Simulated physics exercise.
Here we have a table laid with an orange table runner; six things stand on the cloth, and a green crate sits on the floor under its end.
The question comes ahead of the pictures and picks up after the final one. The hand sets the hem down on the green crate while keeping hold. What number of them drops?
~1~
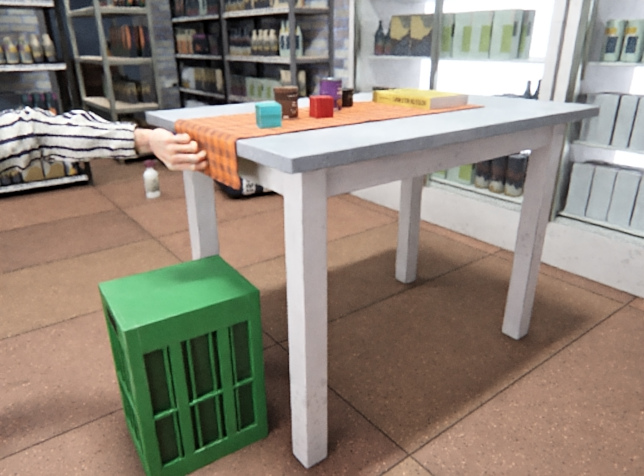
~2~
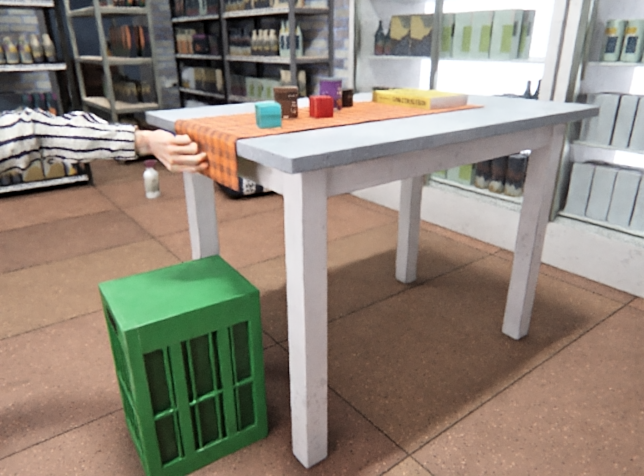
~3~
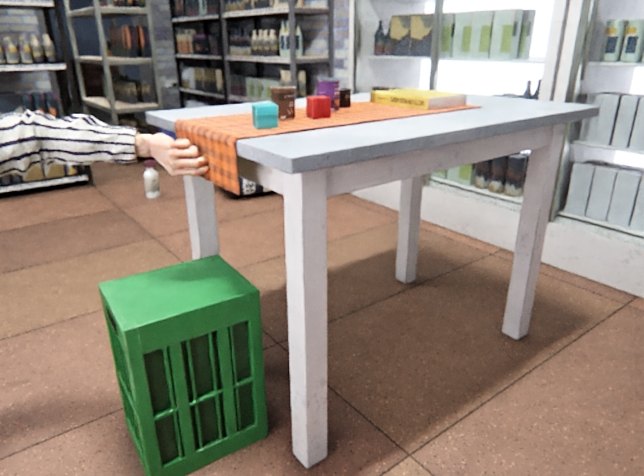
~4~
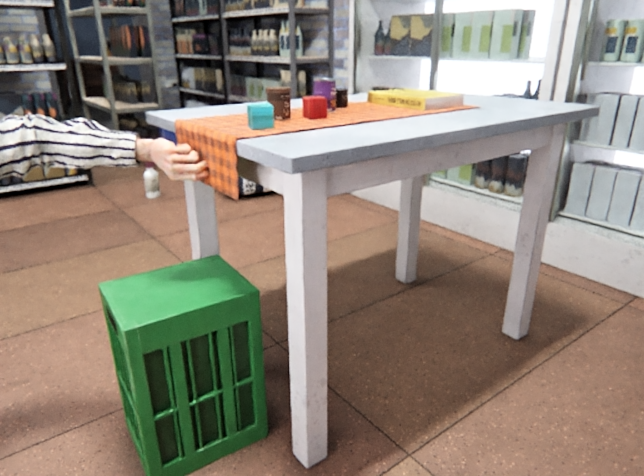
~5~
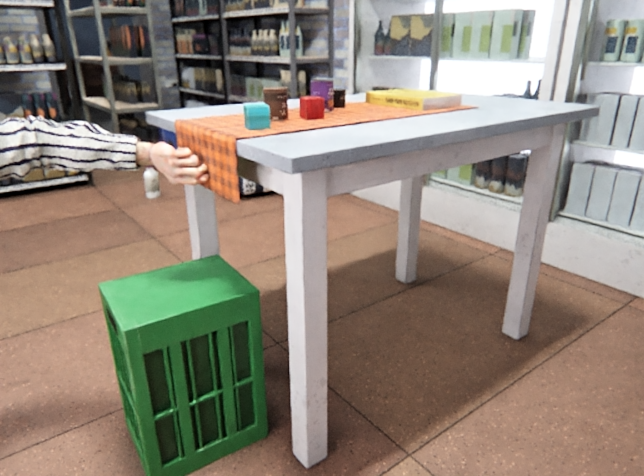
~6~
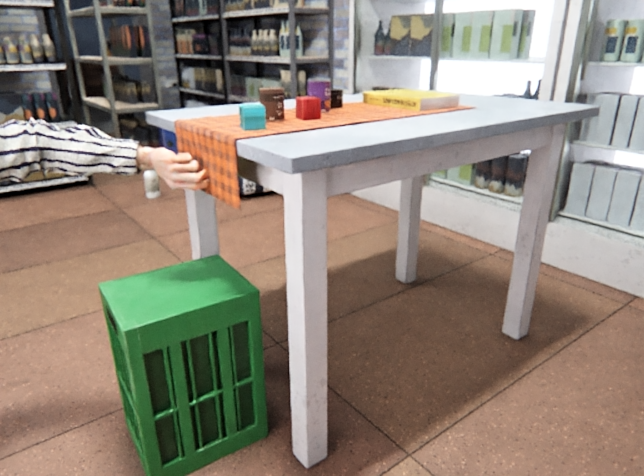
I expect two of them not to stay on top.
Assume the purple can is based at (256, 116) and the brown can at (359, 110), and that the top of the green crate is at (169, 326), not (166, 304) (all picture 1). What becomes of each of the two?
The purple can does not stay aboard, and the brown can stays aboard.
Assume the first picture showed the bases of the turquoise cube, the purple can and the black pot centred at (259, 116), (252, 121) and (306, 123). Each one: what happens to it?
The turquoise cube will end up off, the purple can will end up off, the black pot will end up off.
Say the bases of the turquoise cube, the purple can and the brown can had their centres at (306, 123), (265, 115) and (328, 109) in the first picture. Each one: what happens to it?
The turquoise cube goes over, the purple can tumbles off, the brown can holds on.
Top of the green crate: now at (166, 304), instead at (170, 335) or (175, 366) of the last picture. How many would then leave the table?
Totals 3, 4.
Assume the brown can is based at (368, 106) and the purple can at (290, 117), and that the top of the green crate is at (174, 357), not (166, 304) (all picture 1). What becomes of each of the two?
The brown can ends up still on top and the purple can ends up off the top.
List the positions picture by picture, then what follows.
Hem (240, 190); turquoise cube (268, 104); brown can (286, 87); red cube (321, 97); purple can (331, 78); black pot (345, 89); top of the crate (166, 304), in the first frame.
Hem (239, 191); turquoise cube (268, 104), in the second frame.
Hem (240, 195); brown can (283, 87), in the third frame.
Hem (238, 201); red cube (314, 97); top of the crate (166, 304), in the fourth frame.
Hem (240, 204); purple can (322, 79), in the fifth frame.
Hem (240, 210); turquoise cube (252, 105); brown can (271, 88); red cube (308, 98); purple can (319, 79); black pot (334, 90), in the sixth frame.
A little later, hem near (210, 230); turquoise cube gone.
Next, hem on the crate; turquoise cube and brown can gone.
When it is over, hem on the crate; turquoise cube and brown can gone. The count of fallen things is two.
